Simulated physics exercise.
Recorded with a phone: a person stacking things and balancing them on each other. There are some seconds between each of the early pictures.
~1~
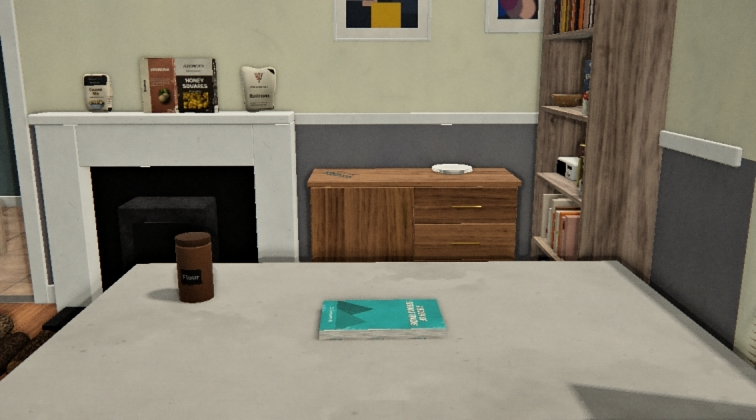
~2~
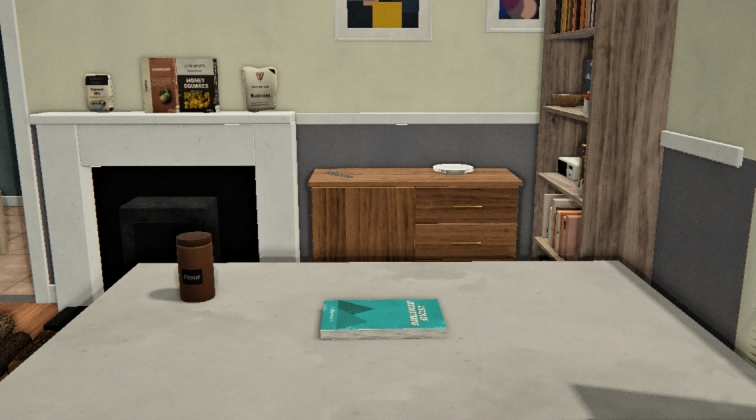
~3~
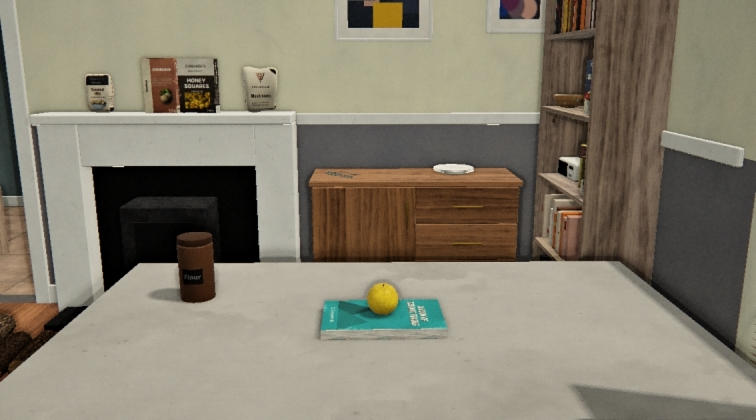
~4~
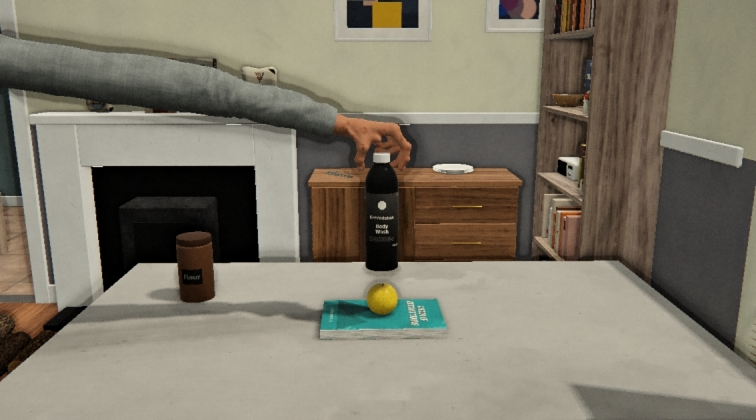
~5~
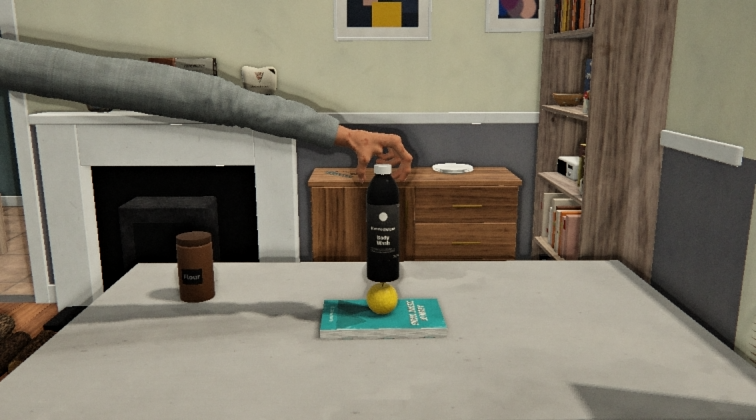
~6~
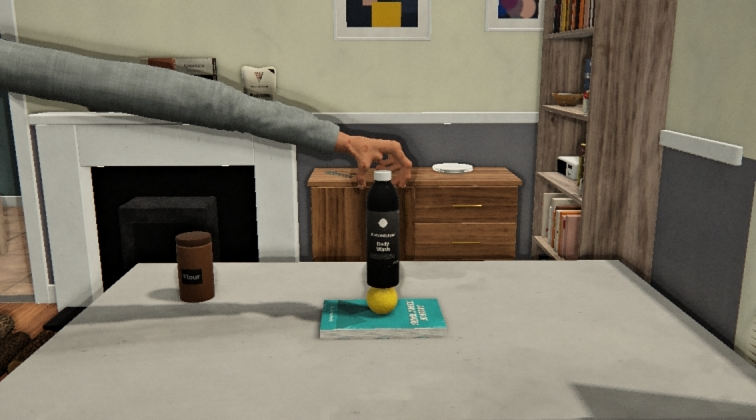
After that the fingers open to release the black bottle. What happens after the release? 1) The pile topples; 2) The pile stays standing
(1) The pile topples.
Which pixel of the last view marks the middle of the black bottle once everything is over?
The object finishes somewhere near (498, 302).
Then, 0.70 s past the last view, black bottle rocked 41° from its first pose near (422, 240).
Then, 0.90 s past the last view, black bottle now fallen.
Then, 1.10 s past the last view, things are still on the move.
Finally, fallen, black bottle; the other 3 still in place. Final places as the last picture's camera would see them, black bottle near (498, 302). The pile gives way.
